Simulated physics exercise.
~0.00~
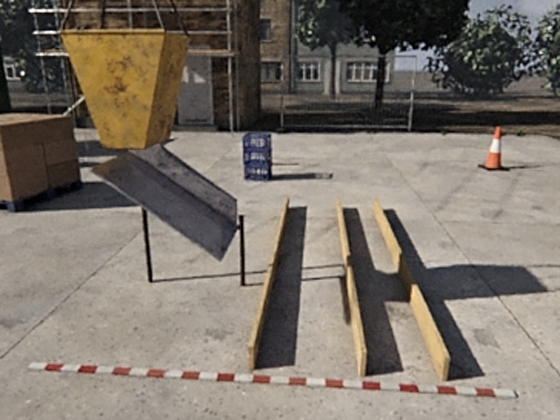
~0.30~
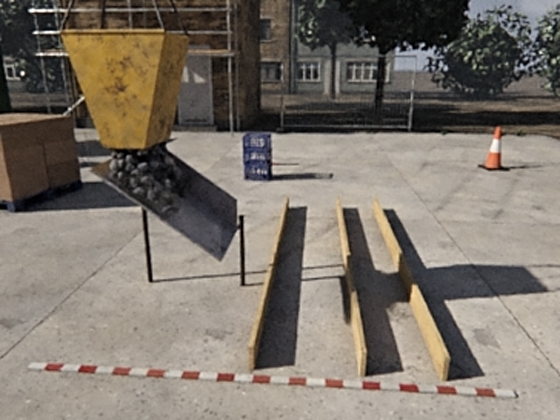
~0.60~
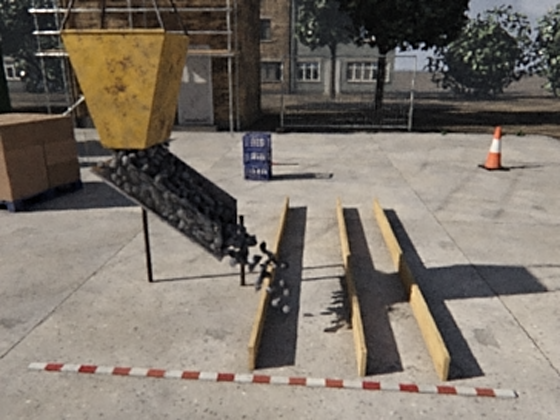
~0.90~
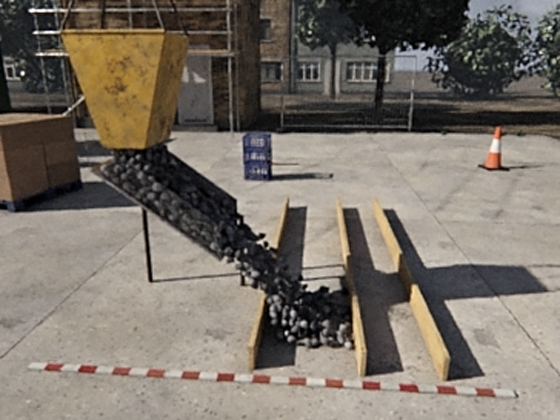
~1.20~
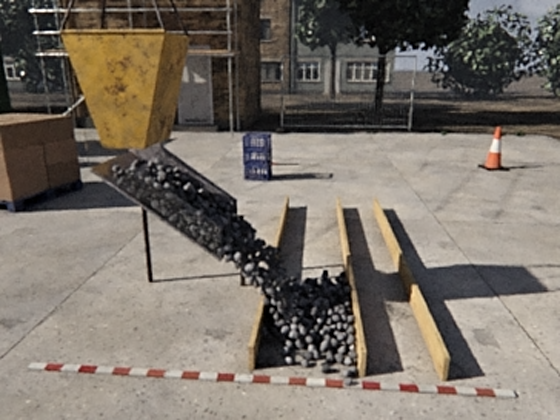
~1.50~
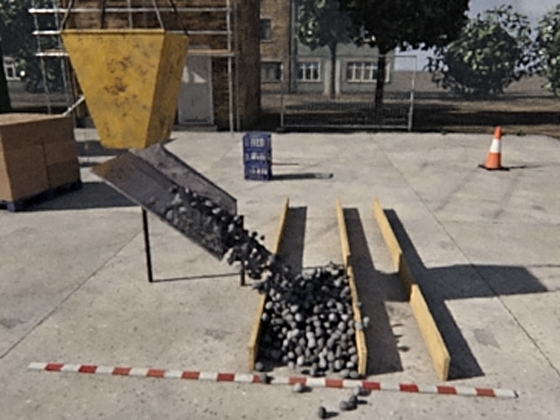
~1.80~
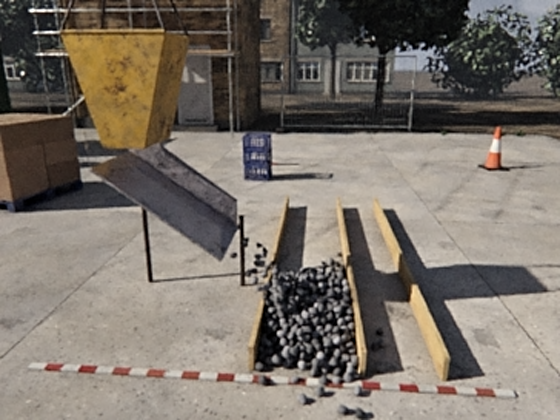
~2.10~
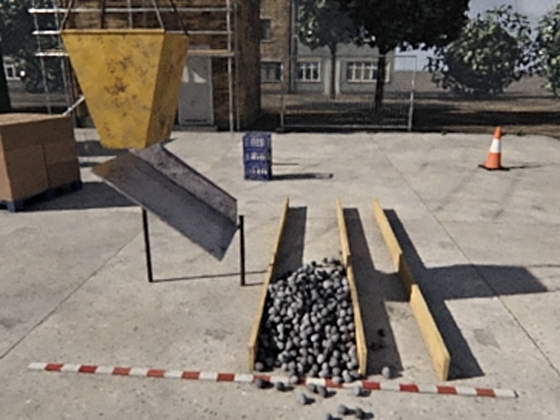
To begin with, a yellow skip hangs still above a sloping steel slide on a concrete yard, with three wooden boards laid out to the right and a red and white staff in front. Dark, rounded cobbles drop from the bottom of the skip onto the steel and slide down to the right. They pour off its lower edge and begin to pile up in the left bay. The heap spreads toward the staff as the slide empties, and a few stones roll out in front. Finally, nearly all the cobbles lie at rest in the left bay.
